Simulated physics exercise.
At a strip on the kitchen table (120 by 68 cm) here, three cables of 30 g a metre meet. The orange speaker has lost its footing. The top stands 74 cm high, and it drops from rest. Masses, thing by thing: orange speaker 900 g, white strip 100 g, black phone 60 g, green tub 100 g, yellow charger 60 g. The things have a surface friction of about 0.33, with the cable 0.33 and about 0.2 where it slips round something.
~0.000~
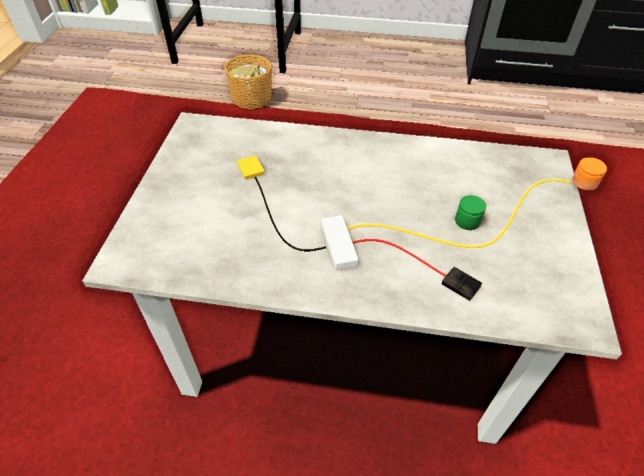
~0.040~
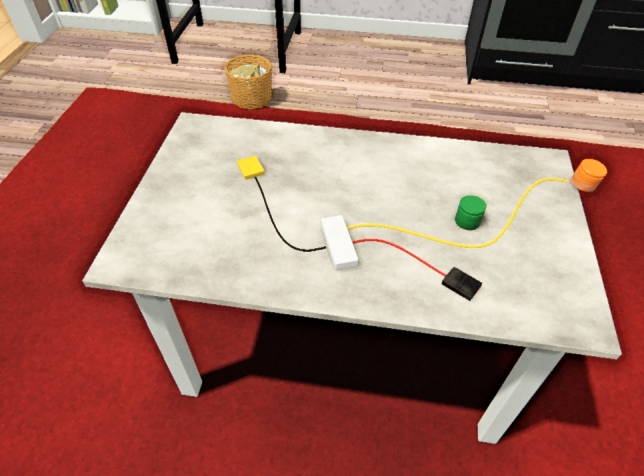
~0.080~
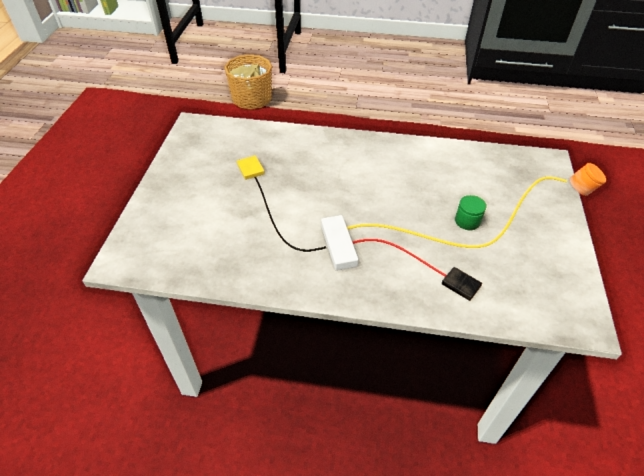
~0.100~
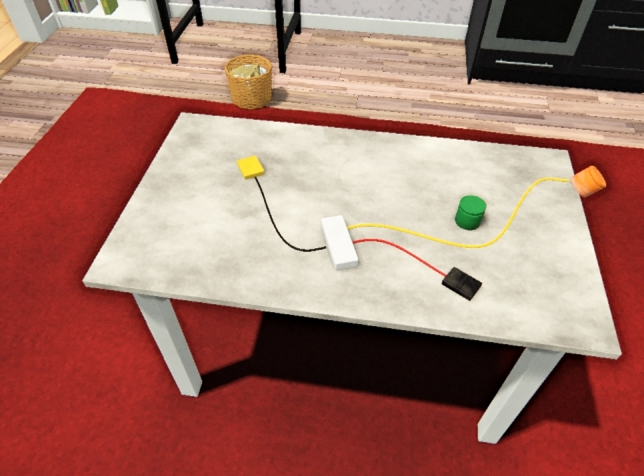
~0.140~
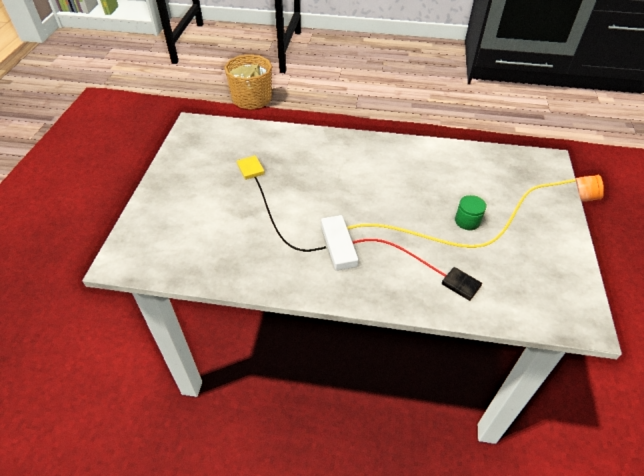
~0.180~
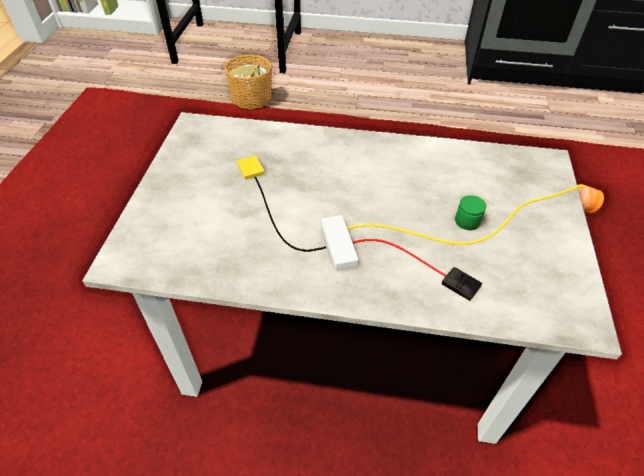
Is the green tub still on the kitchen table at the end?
My guess is it comes off.
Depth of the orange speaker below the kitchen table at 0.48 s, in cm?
Measured: Near 65 cm.
At 0.5 s, the strip's end of the yellow cable at (525, 207); green tub 22 cm off its start, white strip 45 cm off its start, yellow charger 29 cm off its start.
At 0.8 s, the strip has left the top; green tub over the edge, yellow charger over the edge, white strip over the edge.
At 1.1 s, the strip has left the top; green tub over the edge, yellow charger over the edge, black phone over the edge.
At 1.4 s, the strip has left the top; green tub over the edge, yellow charger over the edge, black phone over the edge.
At 2.6 s, the strip has left the top; green tub over the edge, yellow charger over the edge, black phone over the edge, white strip over the edge.
